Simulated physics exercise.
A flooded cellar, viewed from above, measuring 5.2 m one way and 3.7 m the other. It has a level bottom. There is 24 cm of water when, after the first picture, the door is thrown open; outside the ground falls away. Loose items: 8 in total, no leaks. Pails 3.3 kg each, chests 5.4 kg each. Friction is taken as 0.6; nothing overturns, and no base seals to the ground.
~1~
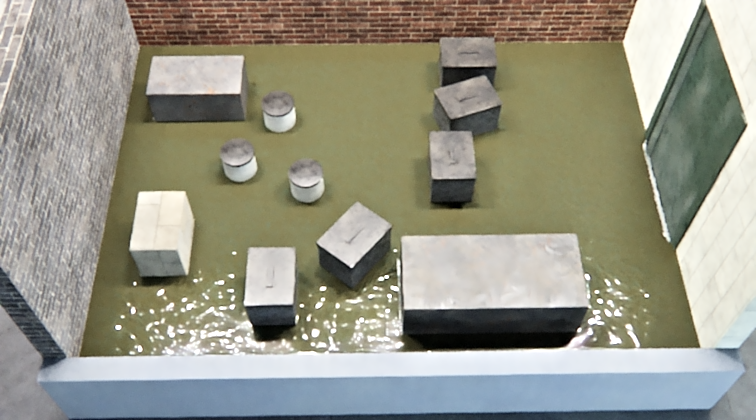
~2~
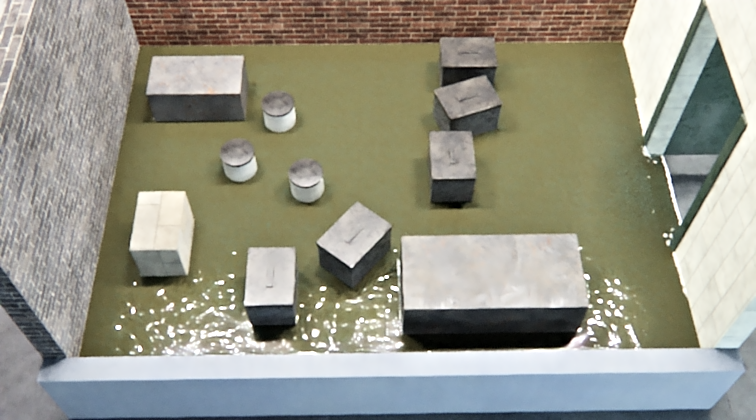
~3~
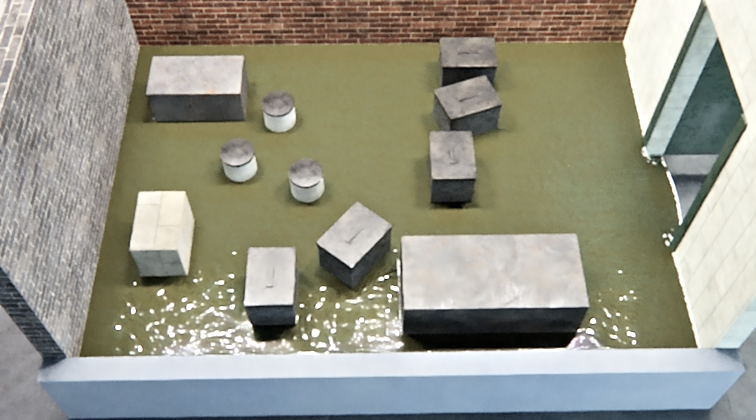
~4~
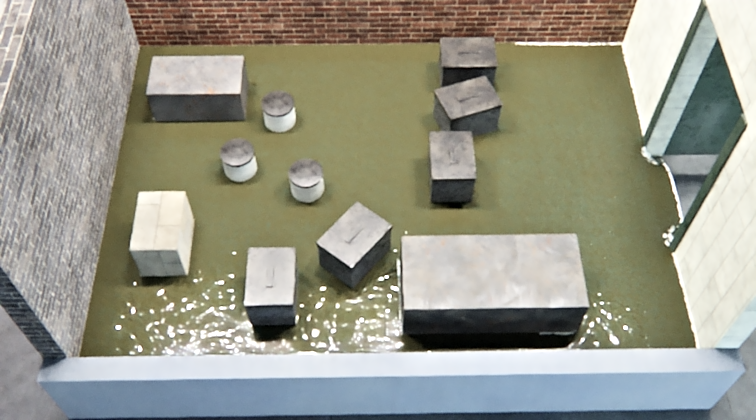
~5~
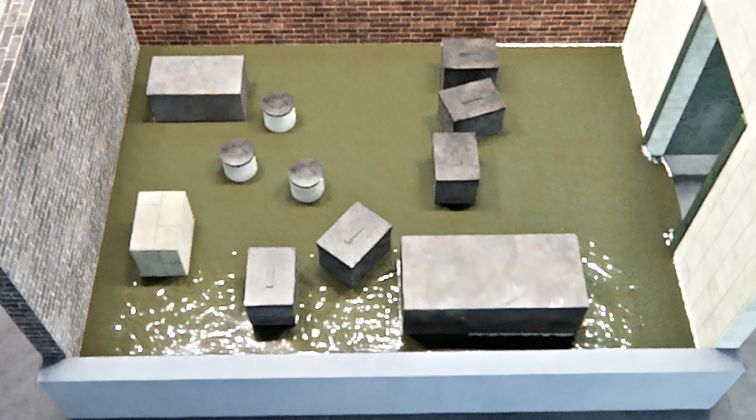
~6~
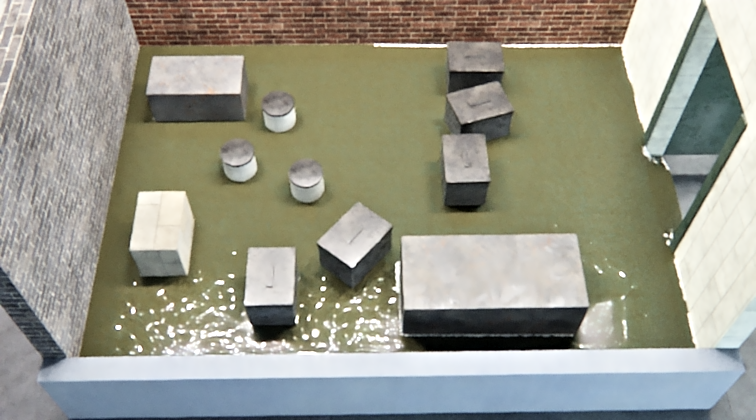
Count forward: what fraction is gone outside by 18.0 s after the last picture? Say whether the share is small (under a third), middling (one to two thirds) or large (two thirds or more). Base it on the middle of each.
Middling, one to two thirds.
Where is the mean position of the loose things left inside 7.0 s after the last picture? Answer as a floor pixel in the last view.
It sits at about (414, 192).
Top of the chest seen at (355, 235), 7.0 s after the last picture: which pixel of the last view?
Its top ends up at around (499, 210).
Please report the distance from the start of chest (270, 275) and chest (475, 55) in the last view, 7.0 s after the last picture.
50 cm; 140 cm.
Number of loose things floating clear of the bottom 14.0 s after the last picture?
The number is 4.
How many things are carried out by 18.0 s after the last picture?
Adding them up, I get 5.
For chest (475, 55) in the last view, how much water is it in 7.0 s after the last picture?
About 16 cm.
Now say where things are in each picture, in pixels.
A chest at (452, 154) floats; a chest at (468, 97), afloat; about 4200 L in view; 0 of 8 have shifted, in the first frame.
A chest at (452, 154), afloat; a chest at (468, 97), afloat; 24 cm deep round most things; 0 of 8 have shifted, in the second frame.
A chest at (452, 154) floats; a chest at (468, 97) floats; 24 cm deep round most things; 0 of 8 have shifted, in the third frame.
A chest at (452, 155), afloat; a chest at (468, 97) floats; about 4060 L in view; 0 of 8 have shifted, in the fourth frame.
A chest at (456, 156) floats, 4 cm from its start; a chest at (472, 99) floats, 4 cm from its start; about 3990 L in view; 0 of 8 have shifted, in the fifth frame.
A chest at (466, 158) floats, 13 cm from its start; a chest at (480, 102), afloat, 12 cm from its start; 24 cm deep round most things; 3 of 8 have shifted, in the sixth frame.
Then, 2.0 s after the last picture 0 of 8 are out; 8 afloat.
Then, 7.0 s after the last picture 2 of 8 are out; 6 afloat.
Then, 14.0 s after the last picture 4 of 8 are out; 4 afloat.
Then, 18.0 s after the last picture 5 of 8 are out; 3 afloat.
